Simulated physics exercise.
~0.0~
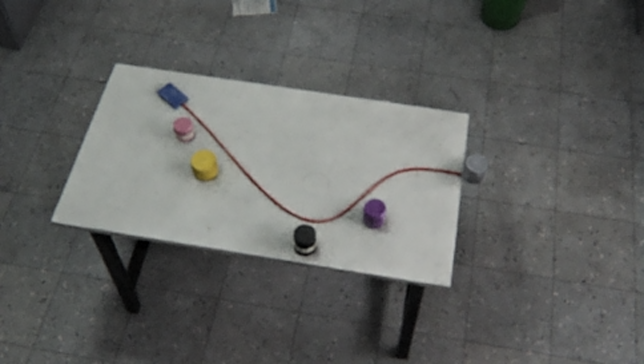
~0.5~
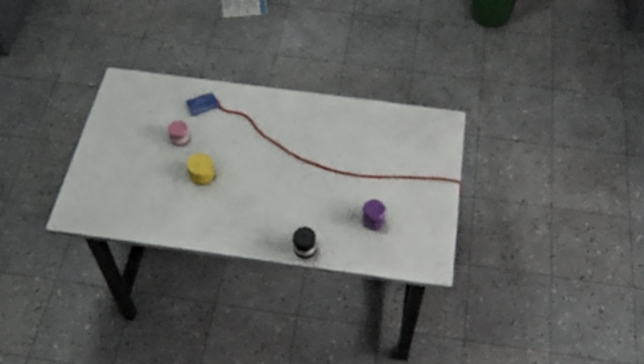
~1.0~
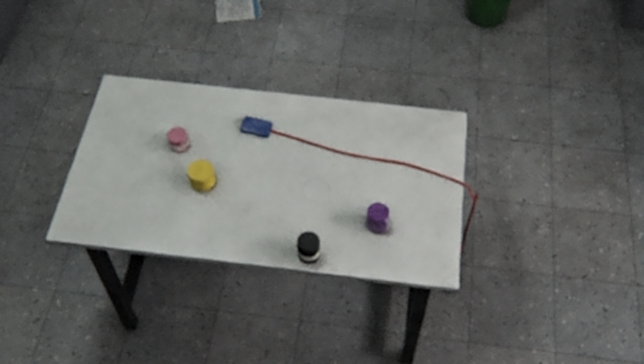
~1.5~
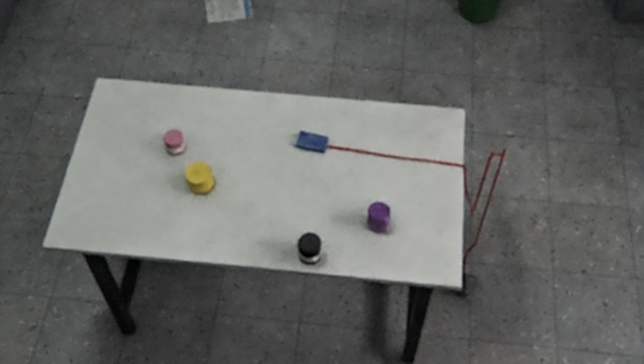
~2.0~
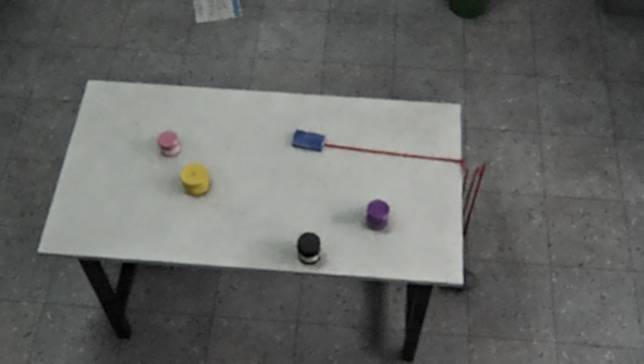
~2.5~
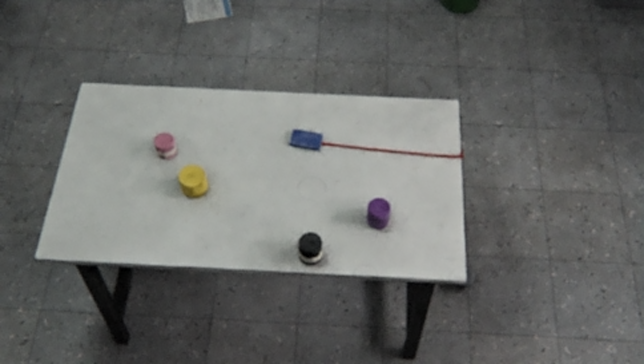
White table with a red cable dragging a blue phone rightward past small tubs as a grey cylinder drops off the edge, the phone stopping on top.
